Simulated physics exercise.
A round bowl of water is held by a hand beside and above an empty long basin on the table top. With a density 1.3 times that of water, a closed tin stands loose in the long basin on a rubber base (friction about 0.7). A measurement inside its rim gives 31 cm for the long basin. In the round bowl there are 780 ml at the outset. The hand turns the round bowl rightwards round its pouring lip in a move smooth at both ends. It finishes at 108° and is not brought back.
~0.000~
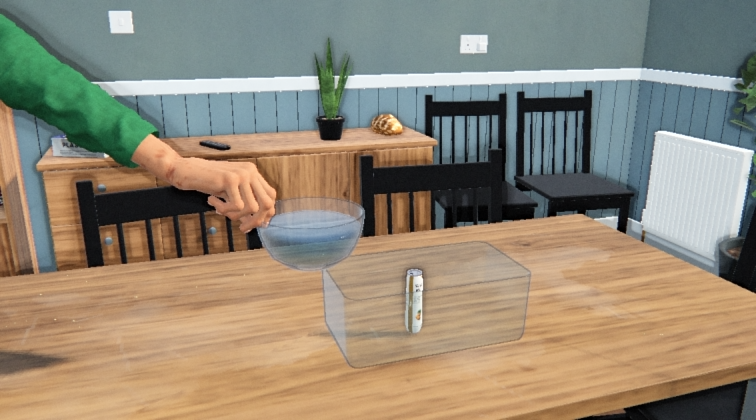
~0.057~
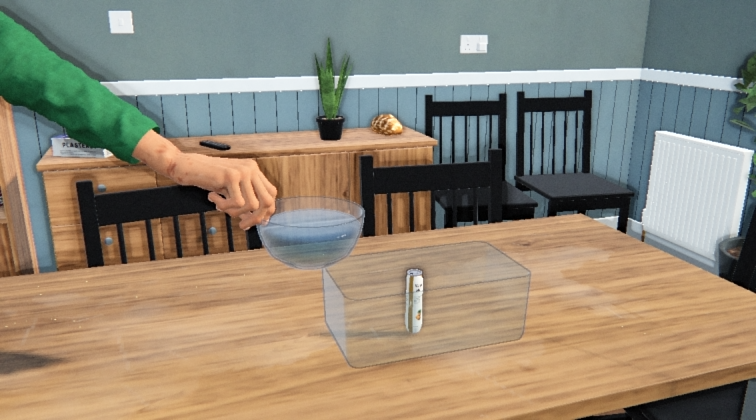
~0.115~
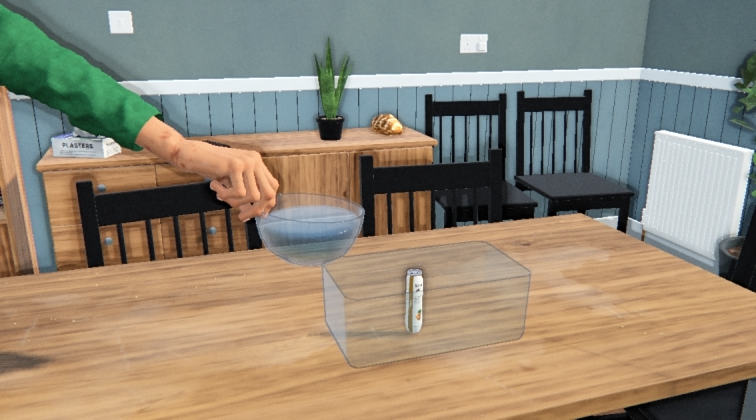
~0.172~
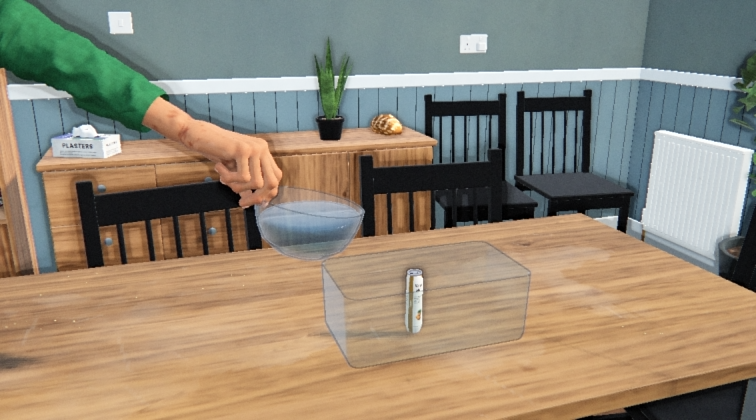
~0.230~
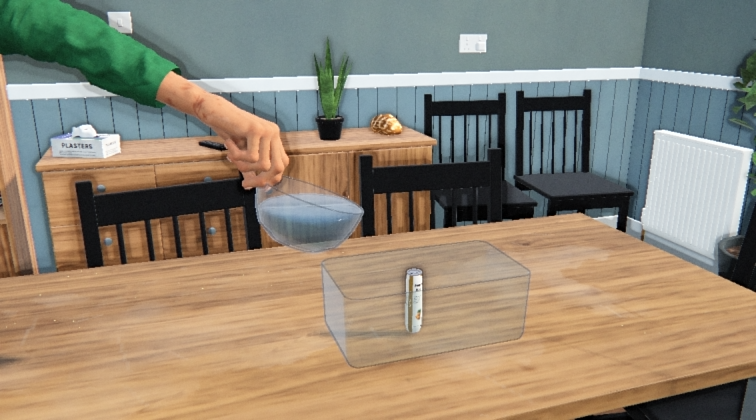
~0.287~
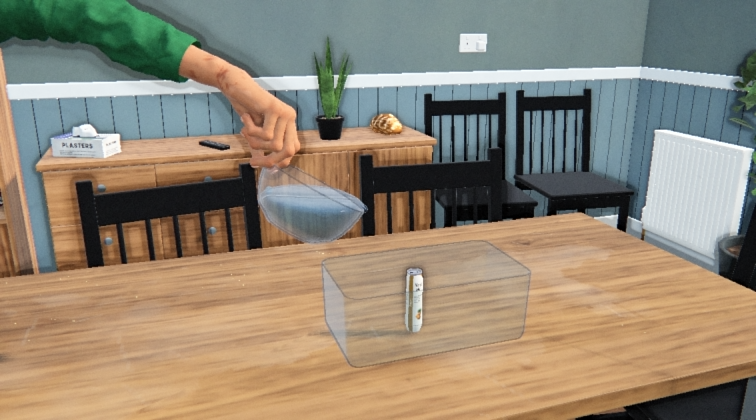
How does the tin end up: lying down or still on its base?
It is left standing.
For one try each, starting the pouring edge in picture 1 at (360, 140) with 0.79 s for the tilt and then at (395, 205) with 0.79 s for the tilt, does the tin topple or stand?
Try 1: Tipped over; try 2: Tipped over.
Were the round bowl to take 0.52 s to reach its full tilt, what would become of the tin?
After the tilt, the tin is still standing.
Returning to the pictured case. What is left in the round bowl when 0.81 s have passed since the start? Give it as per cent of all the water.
0 in a hundred, give or take.
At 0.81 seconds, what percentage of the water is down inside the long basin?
Roughly 92 %.
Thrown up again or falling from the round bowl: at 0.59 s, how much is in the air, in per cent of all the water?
56 %.
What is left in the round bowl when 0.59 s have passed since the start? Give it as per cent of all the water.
28 %.
After 0.59 s the tilt is 91° and 28 per cent is still to pour; the tin stands where it began.
After 0.81 s the tilt is 108° and 0 per cent is still to pour; the tin stands where it began.
After 1.04 s the tilt is 108° and 0 per cent is still to pour; the tin stands where it began.
After 1.29 s the tilt is 108° and 0 per cent is still to pour; the tin stands where it began.
In the end the tin stands where it began.
